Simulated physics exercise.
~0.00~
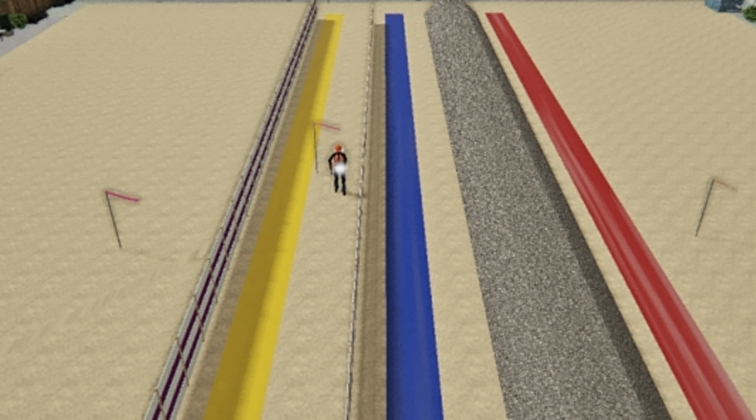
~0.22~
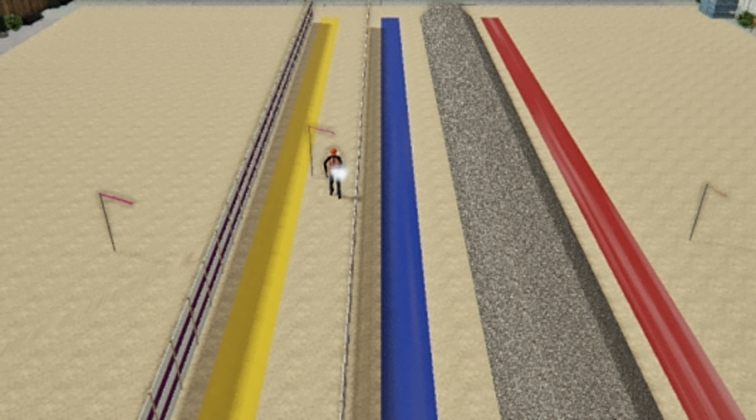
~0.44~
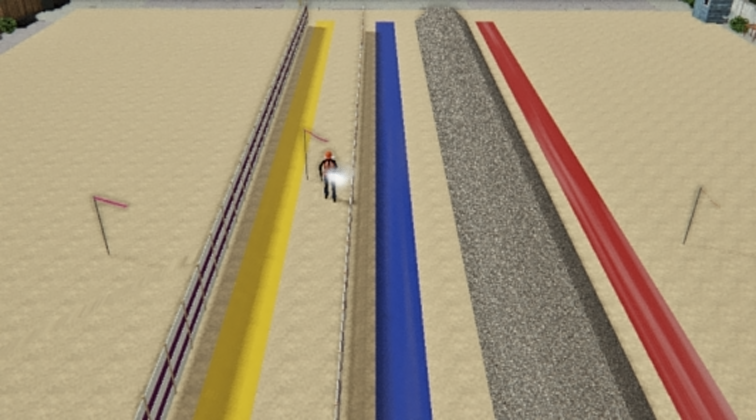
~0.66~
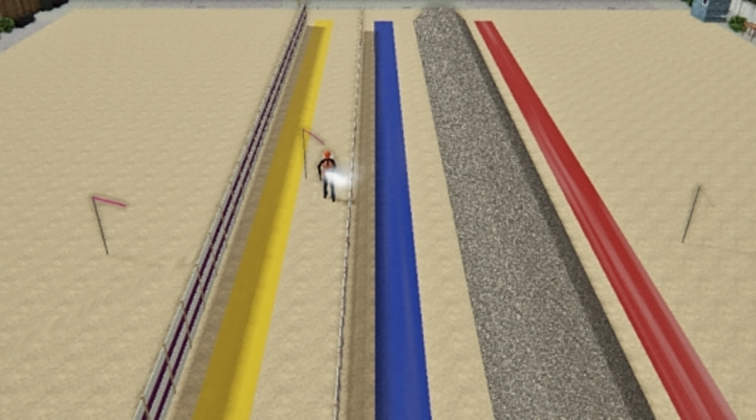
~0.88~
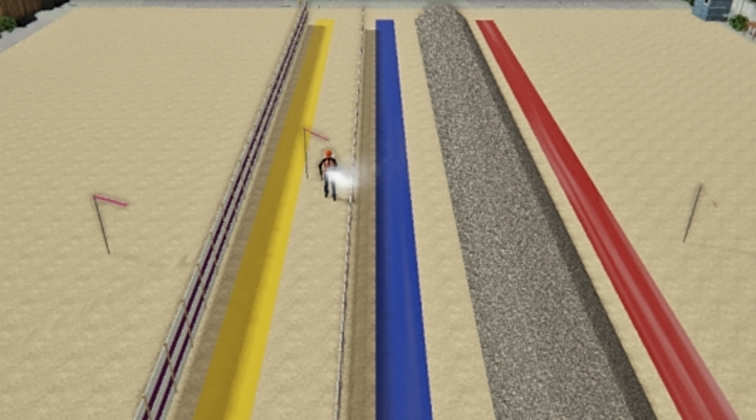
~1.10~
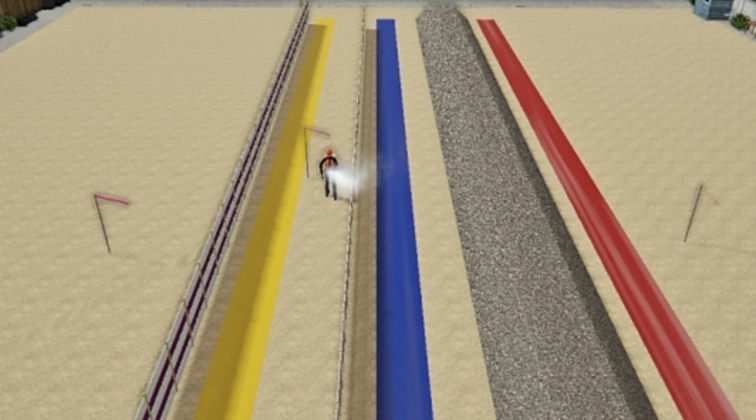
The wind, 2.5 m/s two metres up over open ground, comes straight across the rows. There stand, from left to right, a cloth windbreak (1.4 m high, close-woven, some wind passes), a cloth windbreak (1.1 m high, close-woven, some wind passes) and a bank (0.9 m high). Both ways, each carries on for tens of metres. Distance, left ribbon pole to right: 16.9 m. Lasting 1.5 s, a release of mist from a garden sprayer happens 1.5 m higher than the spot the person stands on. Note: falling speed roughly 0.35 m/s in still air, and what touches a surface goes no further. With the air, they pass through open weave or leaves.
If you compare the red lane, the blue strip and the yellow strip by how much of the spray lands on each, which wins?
I would say the blue one wins.
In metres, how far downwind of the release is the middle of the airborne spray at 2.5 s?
Reading: Near 1.0 m.
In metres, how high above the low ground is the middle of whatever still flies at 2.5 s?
The middle sits roughly 1.2 m above the low ground.
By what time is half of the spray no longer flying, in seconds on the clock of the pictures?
6.0 s.
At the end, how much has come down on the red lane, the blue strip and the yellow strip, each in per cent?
2 % red, 25 % blue, 0 % yellow.
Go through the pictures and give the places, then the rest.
In the first picture, the left ribbon ends at (139, 201), leaning 70 degrees to the right and the spray in the air spans x = 335 to 345 around y = 165.
In the second picture, the spray in the air spans x = 335 to 345 around y = 170, the yellow one passes (274, 238), the blue one passes (400, 238) and the red one passes (615, 239).
In the third picture, the inner ribbon ends at (328, 142), leaning 60 degrees to the right, the spray in the air spans x = 330 to 350 around y = 175 and the top of the left cloth windbreak crosses (234, 176).
In the fourth picture, the left ribbon ends at (126, 206), leaning 70 degrees to the right, the spray in the air spans x = 325 to 355 around y = 175, the yellow one passes (278, 199), the blue one passes (392, 199) and the red one passes (584, 200).
In the fifth picture, the spray in the air spans x = 330 to 365 around y = 175.
In the sixth picture, the inner ribbon ends at (330, 136), leaning 70 degrees to the right, the spray in the air spans x = 330 to 375 around y = 175 and the top of the right cloth windbreak crosses (352, 183).
After 2.5 s, 100 % is in the air or yet to come; 0 % lies on the yellow strip, 0 % on the blue strip and 0 % on the red lane; the middle of what still flies is 1.1 m above the low ground, near (369, 183).
After 4.0 s, 88 % is in the air or yet to come; 0 % lies on the yellow strip, 1 % on the blue strip and 0 % on the red lane; the middle of what still flies is 0.8 m above the low ground, near (394, 191).
After 8.0 s, 22 % is in the air or yet to come; 0 % lies on the yellow strip, 21 % on the blue strip and 0 % on the red lane; the middle of what still flies is 0.8 m above the low ground, near (562, 192).
After 20.0 s, 1 % is in the air or yet to come; 0 % lies on the yellow strip, 24 % on the blue strip and 2 % on the red lane.
After 45.0 s, 0 % is in the air or yet to come; 0 % lies on the yellow strip, 24 % on the blue strip and 2 % on the red lane.
